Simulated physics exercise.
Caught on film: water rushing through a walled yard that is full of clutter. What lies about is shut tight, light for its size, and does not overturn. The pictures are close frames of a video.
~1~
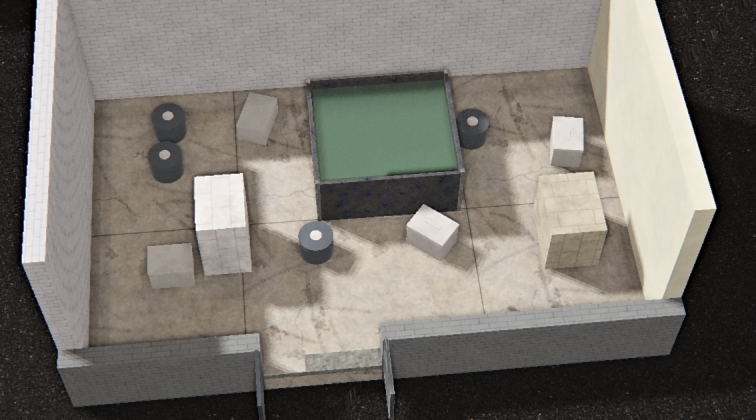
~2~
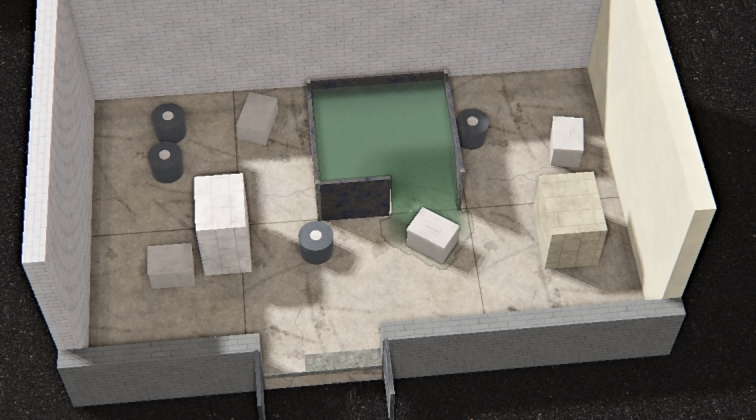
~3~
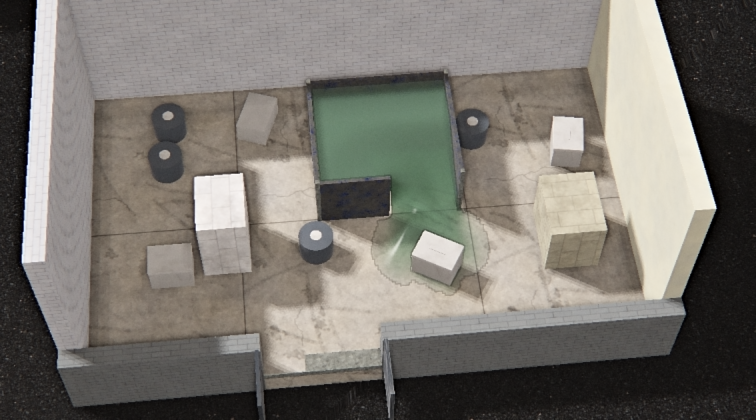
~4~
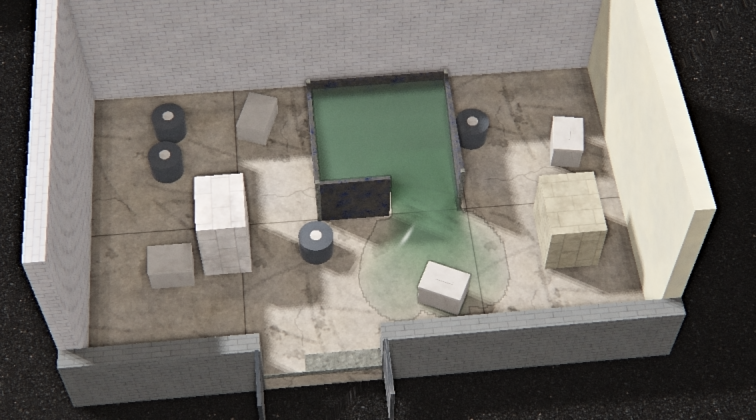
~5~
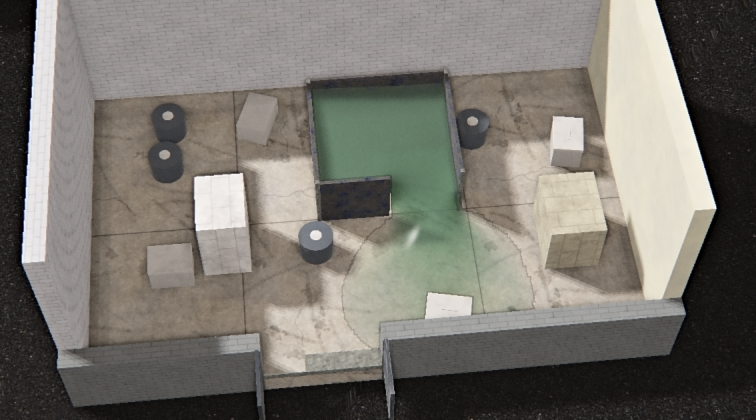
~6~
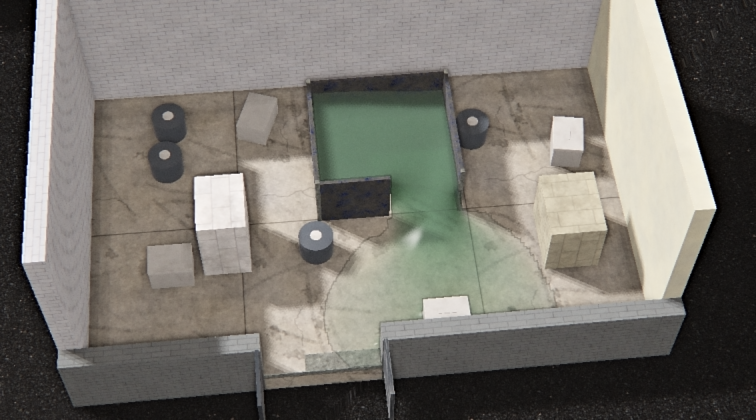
Walled yard with scattered blocks and drums, green water pouring through a gap in a tank and pushing a white box toward the front wall.
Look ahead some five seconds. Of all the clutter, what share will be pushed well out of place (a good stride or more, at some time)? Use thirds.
Share: Not even a third.
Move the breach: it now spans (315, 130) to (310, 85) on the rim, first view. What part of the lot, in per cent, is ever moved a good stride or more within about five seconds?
About 50 per cent.
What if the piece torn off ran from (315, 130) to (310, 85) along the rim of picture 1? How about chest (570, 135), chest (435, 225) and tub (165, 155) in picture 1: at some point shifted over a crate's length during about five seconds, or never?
One after the other: No, never so far, swept aside.
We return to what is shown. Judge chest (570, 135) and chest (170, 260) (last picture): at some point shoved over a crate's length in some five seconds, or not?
As listed: Yes, short of that.
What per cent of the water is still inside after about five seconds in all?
Roughly 88 per cent.
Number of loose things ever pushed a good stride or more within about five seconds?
I count 2.
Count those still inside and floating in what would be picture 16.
1 of them.
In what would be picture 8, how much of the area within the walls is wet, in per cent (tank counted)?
I make it 30 per cent.
A moment on, 1 of 8 are well off their spots; 1 afloat.
Next, 1 of 8 are well off their spots; 1 afloat.
Later, 2 of 8 are well off their spots; 1 afloat.
In the end, 2 of 8 are well off their spots, and 2 have been at some point; 2 afloat.
